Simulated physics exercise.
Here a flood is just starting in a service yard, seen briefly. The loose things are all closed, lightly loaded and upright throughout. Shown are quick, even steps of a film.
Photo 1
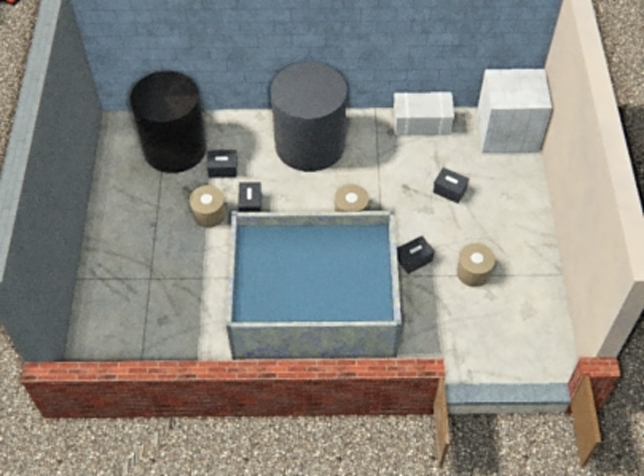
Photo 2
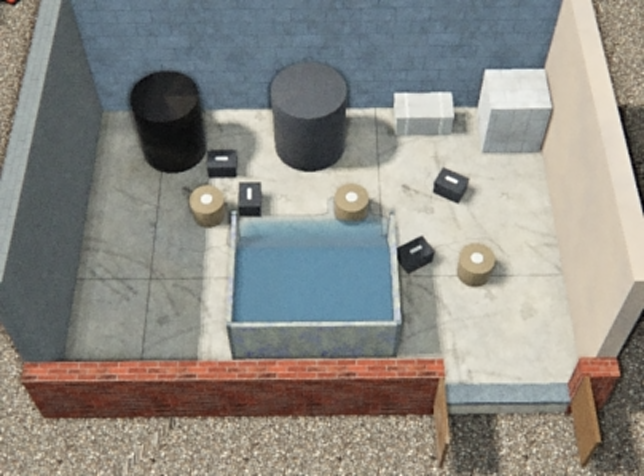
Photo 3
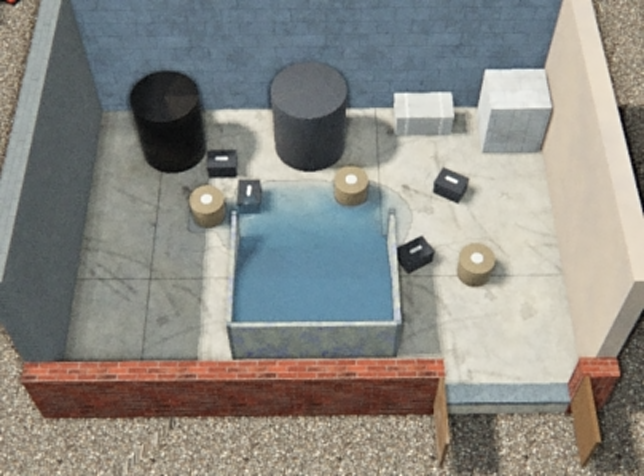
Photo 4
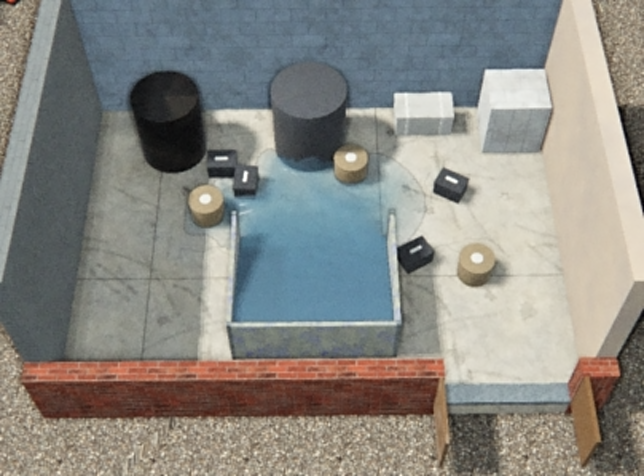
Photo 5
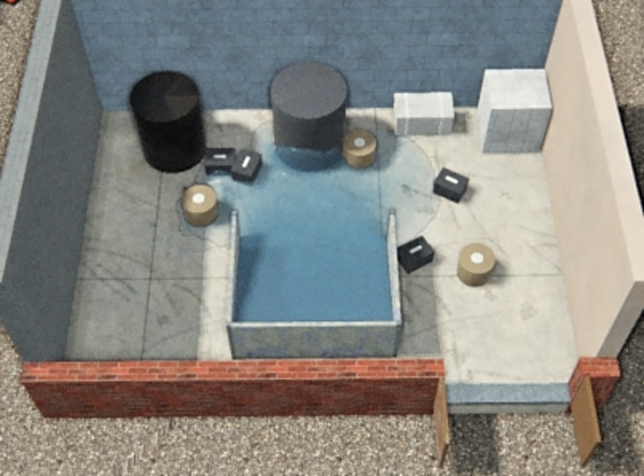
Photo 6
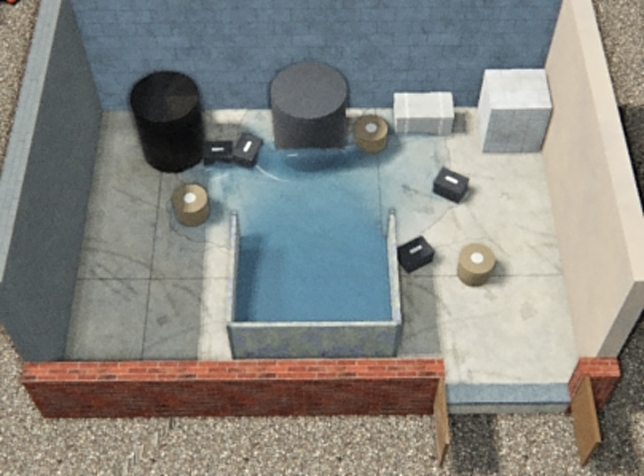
A blue-walled yard with a low red brick front is seen from high above, the view fixed. Two large dark cylinders stand at the back, pale boxes to their right, with small black boxes and tan round containers around a blue water tank. The tank's back side opens and water spreads rearward, shifting the tan container behind it, then a black box and others on the left.
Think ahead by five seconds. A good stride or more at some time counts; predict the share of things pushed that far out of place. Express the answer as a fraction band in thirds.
Fraction band: 2/3 or more.
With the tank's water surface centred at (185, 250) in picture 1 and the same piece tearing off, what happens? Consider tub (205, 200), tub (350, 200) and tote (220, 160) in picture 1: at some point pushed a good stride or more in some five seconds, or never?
Taking them in turn: Got sent well off; got sent well off; got sent well off.
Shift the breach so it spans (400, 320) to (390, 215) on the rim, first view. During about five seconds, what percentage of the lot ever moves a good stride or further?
Roughly 50 in a hundred.
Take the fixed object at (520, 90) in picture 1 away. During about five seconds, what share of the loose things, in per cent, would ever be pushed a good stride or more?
Estimated share: Approx. 90 %.
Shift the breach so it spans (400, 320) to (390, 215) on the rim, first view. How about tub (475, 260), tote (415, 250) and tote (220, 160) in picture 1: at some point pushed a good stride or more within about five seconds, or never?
Went past that, went past that, fell short.
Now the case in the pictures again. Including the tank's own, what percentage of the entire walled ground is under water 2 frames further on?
I'd say around 40 in a hundred.
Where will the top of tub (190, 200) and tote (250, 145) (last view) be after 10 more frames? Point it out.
About (165, 221) and (268, 102).
A moment on, 3 of 8 are well off their spots; 2 afloat.
Next, 4 of 8 are well off their spots; 4 afloat.
Later, 5 of 8 are well off their spots; 4 afloat.
In the end, 8 of 8 are well off their spots, and 8 have been at some point; 2 afloat.
